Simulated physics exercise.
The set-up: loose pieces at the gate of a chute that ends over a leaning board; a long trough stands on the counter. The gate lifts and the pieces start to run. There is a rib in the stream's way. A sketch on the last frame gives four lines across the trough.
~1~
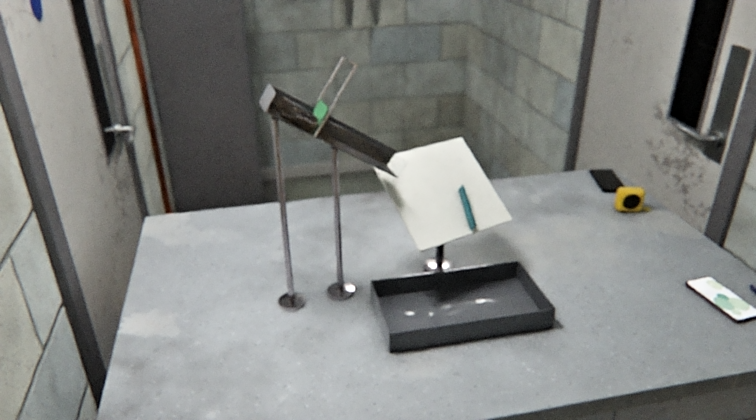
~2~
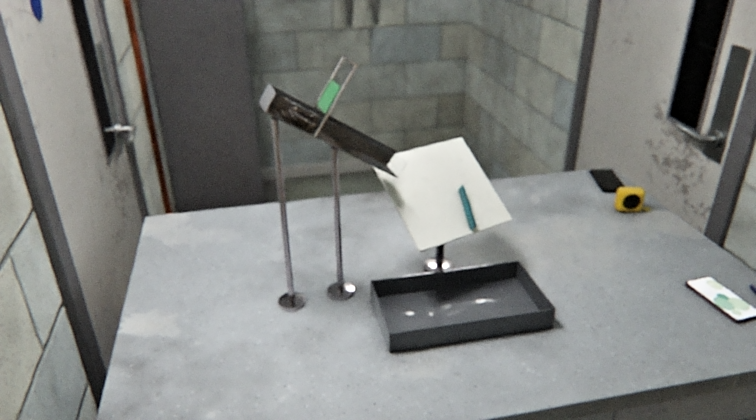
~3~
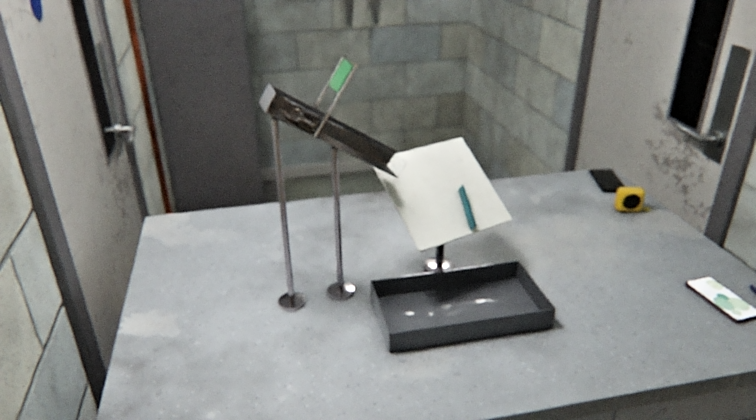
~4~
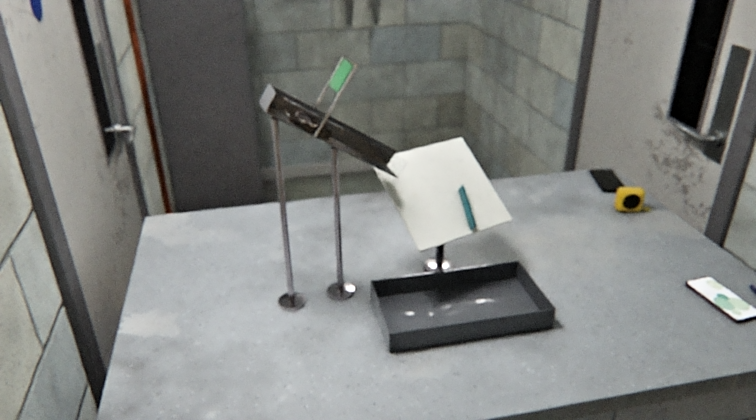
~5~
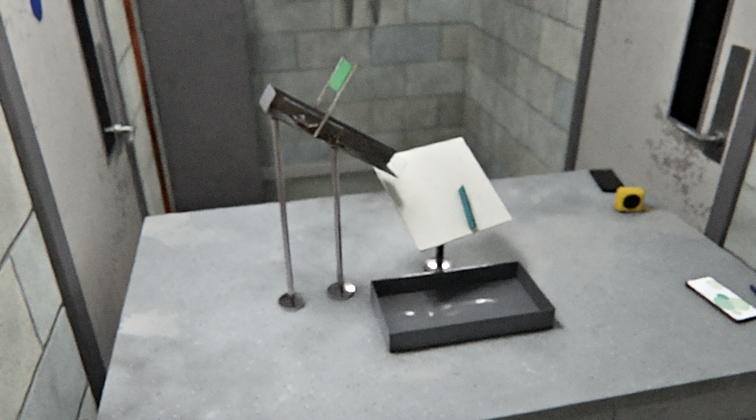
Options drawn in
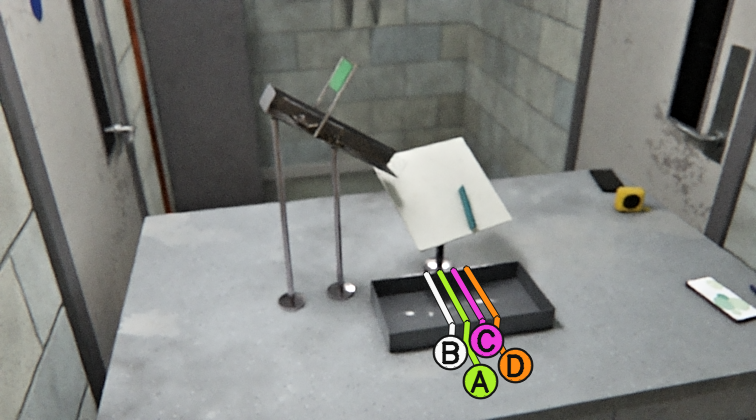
A green gate lifts on a sloping chute and dark beans begin sliding down it.
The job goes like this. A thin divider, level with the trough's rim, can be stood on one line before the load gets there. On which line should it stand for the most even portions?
Choose D.
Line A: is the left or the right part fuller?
Right.
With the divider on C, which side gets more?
More lands on the right.
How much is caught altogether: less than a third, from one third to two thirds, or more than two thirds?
It is more than two thirds.
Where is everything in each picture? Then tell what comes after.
In the first frame, load behind the gate at (299, 117), black beans; lip of the chute at (392, 172), sloping gently.
In the second frame, middle of the board at (443, 190), tilted fairly steeply; middle of its low edge at (469, 235); of its high edge at (418, 148).
In the third frame, front corners of the trough at (390, 333) and (555, 308), empty; front of the load at (313, 125).
In the fourth frame, middle of the load at (308, 122); its front at (326, 132), about a quarter of the way to the lip; rib from (463, 185) to (475, 226).
In the fifth frame, middle of the load at (317, 127); its front at (340, 138), about a third of the way to the lip.
On the marked copy, line A crosses the front rim at (466, 322); line B crosses the front rim at (452, 324); line C crosses the front rim at (482, 320); line D crosses the front rim at (496, 317).
Choosing A, of what is caught, none on the left of the divider, all on the right.
Choosing B, of what is caught, none on the left of the divider, all on the right.
Choosing C, of what is caught, a stray few on the left of the divider, nearly all on the right.
Choosing D, of what is caught, about a third on the left of the divider, about two thirds on the right.
